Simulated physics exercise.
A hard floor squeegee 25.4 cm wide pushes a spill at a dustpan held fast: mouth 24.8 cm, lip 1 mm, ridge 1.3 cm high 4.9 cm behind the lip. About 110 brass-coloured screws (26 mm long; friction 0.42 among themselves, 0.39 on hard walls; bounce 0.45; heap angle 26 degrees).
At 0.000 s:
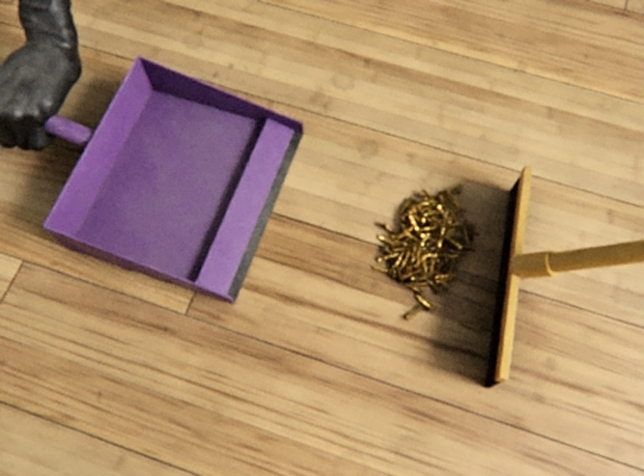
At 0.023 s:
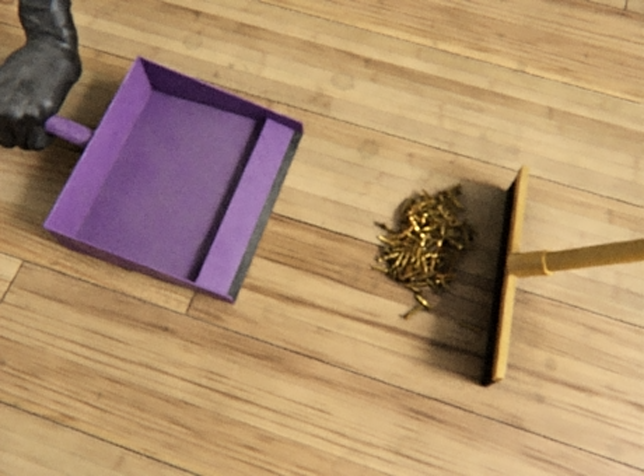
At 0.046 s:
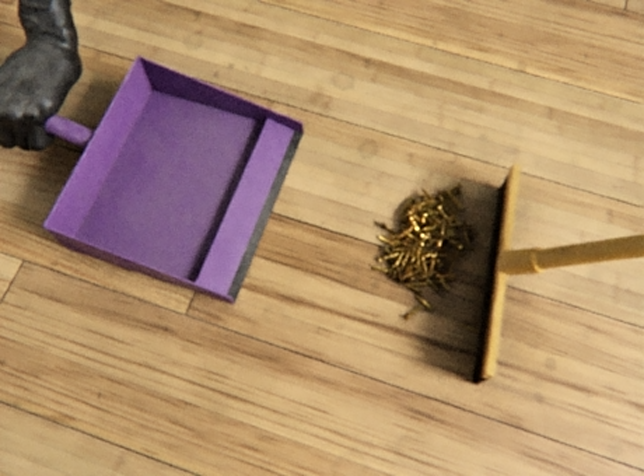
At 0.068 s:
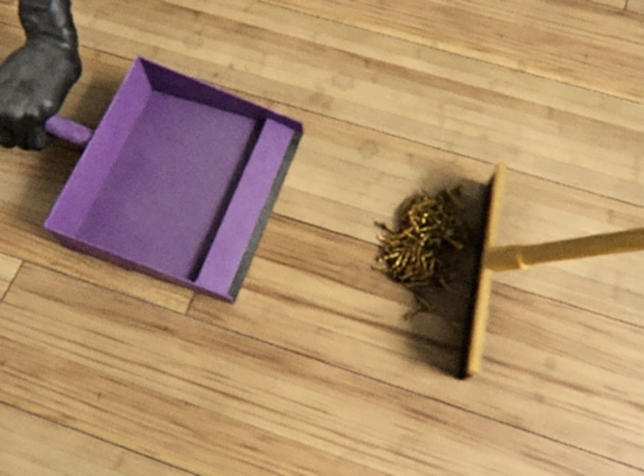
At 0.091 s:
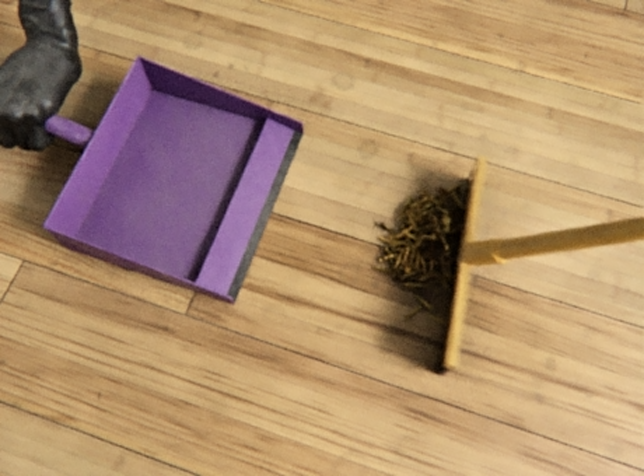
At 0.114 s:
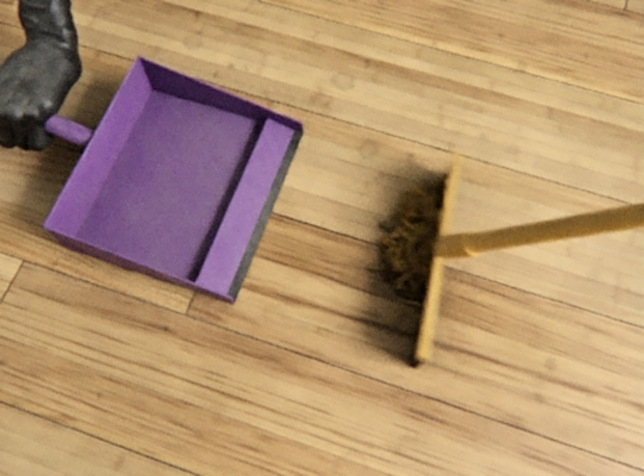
A purple dustpan lies at the left on a light, streaky wood-plank floor, seen from above by a camera that stays still. A black-gloved hand grips its handle at the upper left, while a small heap of brass-coloured screws sits right of centre beside a wooden-coloured squeegee. The squeegee slides left, slowly and then faster, meeting the heap and pressing the screws together as the pan stays put.
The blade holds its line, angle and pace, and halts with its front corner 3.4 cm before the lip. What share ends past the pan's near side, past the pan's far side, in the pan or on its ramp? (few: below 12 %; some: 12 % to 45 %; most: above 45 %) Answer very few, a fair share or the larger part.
Near side: Very few, far side: Very few, pan: The larger part.
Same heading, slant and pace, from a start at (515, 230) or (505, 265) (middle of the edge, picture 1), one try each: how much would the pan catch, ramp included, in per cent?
Some 75 and 75 per cent.
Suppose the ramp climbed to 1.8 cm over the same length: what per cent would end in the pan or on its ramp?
In that case some 65 per cent.
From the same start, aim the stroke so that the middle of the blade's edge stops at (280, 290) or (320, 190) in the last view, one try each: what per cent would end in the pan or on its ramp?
Some 75 and 70 per cent.
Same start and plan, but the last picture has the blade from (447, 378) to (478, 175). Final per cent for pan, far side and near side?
Pan 55, far 0, near 5.
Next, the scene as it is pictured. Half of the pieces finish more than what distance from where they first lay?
Roughly 28 cm.
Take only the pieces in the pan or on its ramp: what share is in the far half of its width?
About 50 per cent.
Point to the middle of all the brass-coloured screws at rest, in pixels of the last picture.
Near (219, 198).
After 0.19 s, middle of the blade 11 cm from the lip; 0 % over the lip, far side 0 %, near side 0 %.
After 0.24 s, middle of the blade 6 cm from the lip; 0 % over the lip, far side 0 %, near side 0 %.
After 0.44 s, middle of the blade 5 cm from the lip; 90 % over the lip, far side 0 %, near side 0 %.
By 1.1 s all is still; near side 0 %, far side 0 %, pan 75 %, in front of the lip or behind the blade 20 %.
